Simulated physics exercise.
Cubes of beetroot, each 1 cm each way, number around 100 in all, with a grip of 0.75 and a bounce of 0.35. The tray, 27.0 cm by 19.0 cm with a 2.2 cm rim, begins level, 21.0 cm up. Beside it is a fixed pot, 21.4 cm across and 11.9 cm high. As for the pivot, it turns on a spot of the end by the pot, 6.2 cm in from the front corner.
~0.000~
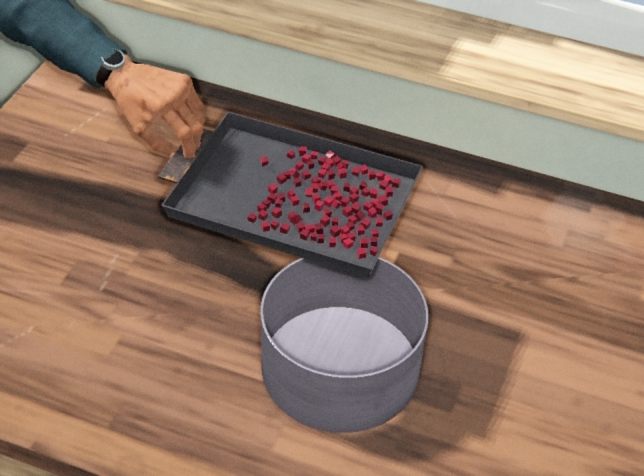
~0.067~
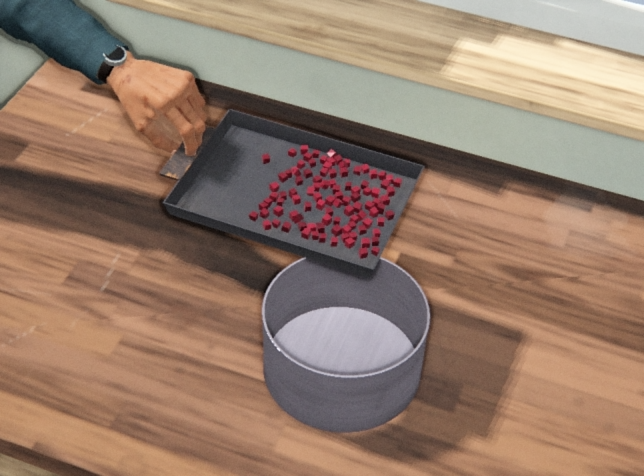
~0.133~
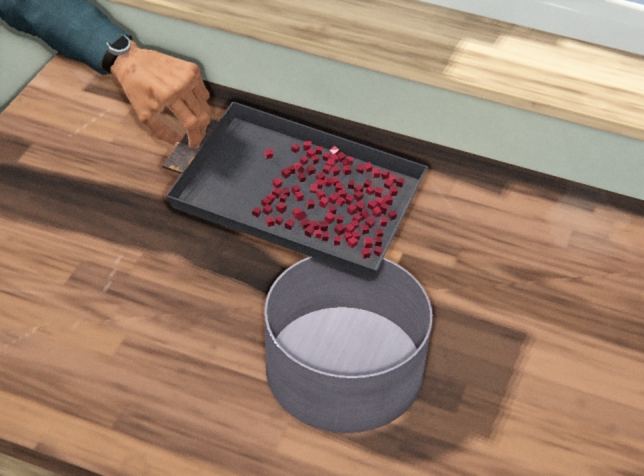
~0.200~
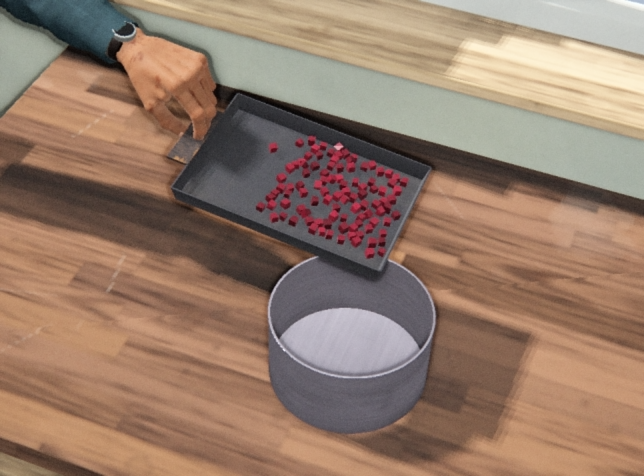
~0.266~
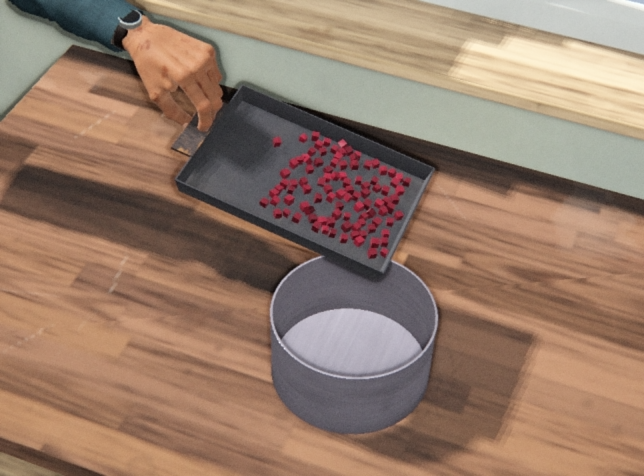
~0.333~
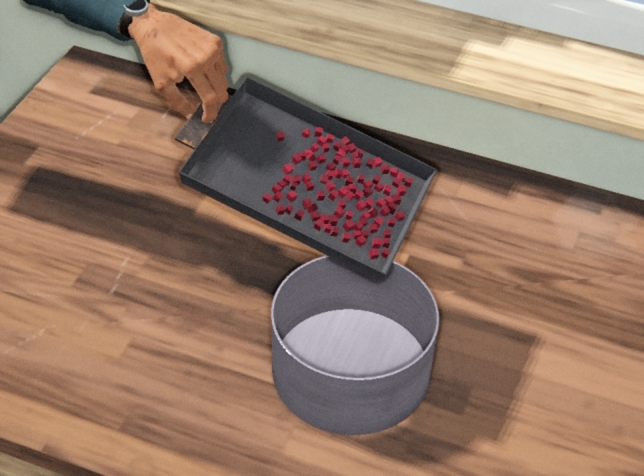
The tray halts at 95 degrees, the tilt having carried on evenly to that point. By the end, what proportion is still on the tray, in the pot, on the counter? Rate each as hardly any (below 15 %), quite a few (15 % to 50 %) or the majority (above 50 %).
I would put it this way: Left on the tray: Hardly any, pot: Quite a few, counter: The majority.
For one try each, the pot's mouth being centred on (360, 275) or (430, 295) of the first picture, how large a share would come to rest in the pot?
About 35 and 90 per cent.
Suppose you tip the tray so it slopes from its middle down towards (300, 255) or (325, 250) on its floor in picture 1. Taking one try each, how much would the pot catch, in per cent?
Estimate: Some 100 % and some 95 % respectively.
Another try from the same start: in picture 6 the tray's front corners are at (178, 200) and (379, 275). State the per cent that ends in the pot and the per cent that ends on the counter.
Final per cent - pot 100, counter 0.
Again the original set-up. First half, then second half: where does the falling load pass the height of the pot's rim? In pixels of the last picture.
First half close to (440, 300), second half close to (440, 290).
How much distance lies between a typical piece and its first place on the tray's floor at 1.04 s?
Displacement on the tray: About 5 cm.
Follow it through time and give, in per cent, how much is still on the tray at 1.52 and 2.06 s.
First 90, then 15.
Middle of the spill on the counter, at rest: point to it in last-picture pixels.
Middle of the spill at rest: Roughly (497, 347).
Then, at 1.04 s, tilt 52 degrees; the tray holds 100 %, the pot 0 %.
After 1.52 s, tilt 78 degrees; the tray holds 90 %, the pot 0 %.
Then, at 2.06 s, tilt 95 degrees; the tray holds 15 %, the pot 20 %.
At rest (3.5 s), tray 0 %, pot 35 %, counter 65 %.
